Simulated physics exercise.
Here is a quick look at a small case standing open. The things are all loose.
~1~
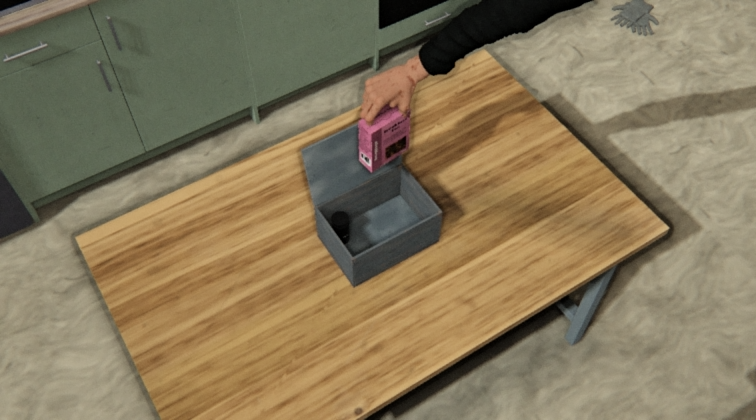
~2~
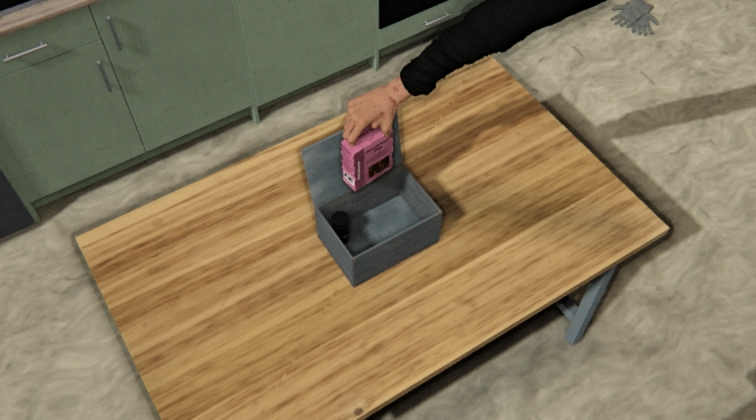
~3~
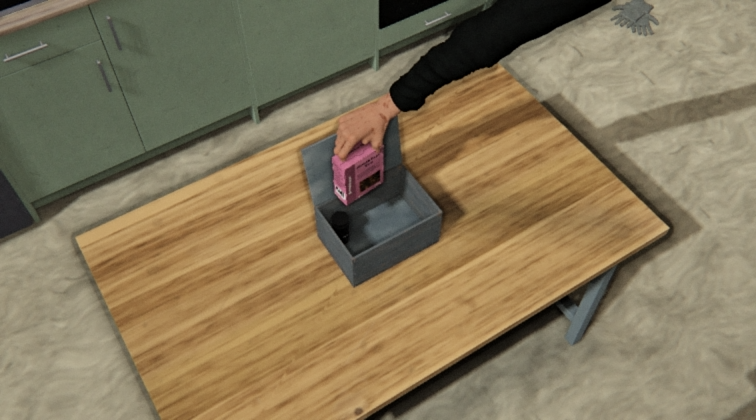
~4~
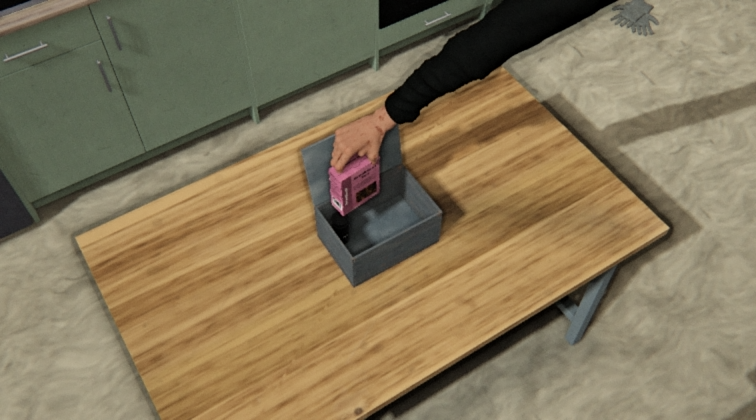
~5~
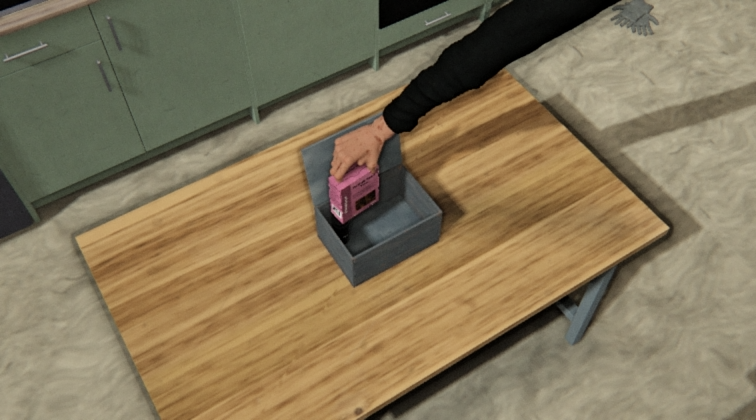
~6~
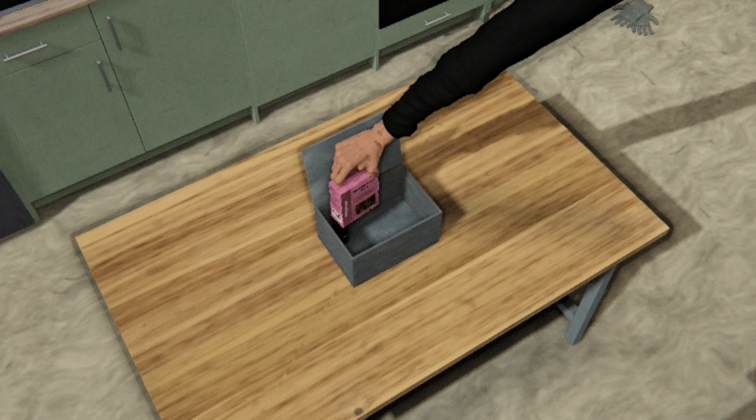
In a kitchen with green cabinets and a pale, mottled floor, a wooden table is seen from above at an angle. A small grey case stands open on it, its lid raised at the back and a black item inside at the left, while a black-sleeved arm reaches in from the upper right, holding a pink packet. The hand moves the packet left and lowers it into the case, slowing and keeping its grip, as the view stays still.
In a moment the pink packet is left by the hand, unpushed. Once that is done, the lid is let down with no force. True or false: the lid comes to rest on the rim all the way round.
True.
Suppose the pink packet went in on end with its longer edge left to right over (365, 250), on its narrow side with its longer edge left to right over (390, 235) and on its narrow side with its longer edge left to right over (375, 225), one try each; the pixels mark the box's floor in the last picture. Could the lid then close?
The lid stays partly open the first time, goes all the way down the second time and goes all the way down the third time.
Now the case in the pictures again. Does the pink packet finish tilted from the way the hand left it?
The pink packet ends up leaning.
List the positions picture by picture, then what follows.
On its way; pink packet (385, 136); black shaker (341, 228), in the first picture.
On its way; pink packet (367, 155); black shaker (341, 228), in the second picture.
On its way; pink packet (359, 170); black shaker (341, 228), in the third picture.
On its way; pink packet (355, 181); black shaker (341, 228), in the fourth picture.
On its way; pink packet (354, 190); black shaker (341, 228), in the fifth picture.
Put in, still held; pink packet (355, 194), in the sixth picture.
Then, 0.50 s past the last view, pink packet on its side near (382, 201).
Then, 1.50 s past the last view, lid 65° above the rim; pink packet on its side near (383, 202).
Then, 2.00 s past the last view, lid 15° above the rim; pink packet on its side near (383, 202).
Finally, lid shut; down or leaning hard in the box, pink packet; black shaker still in place. Final places as the last picture's camera would see them, pink packet near (383, 202).
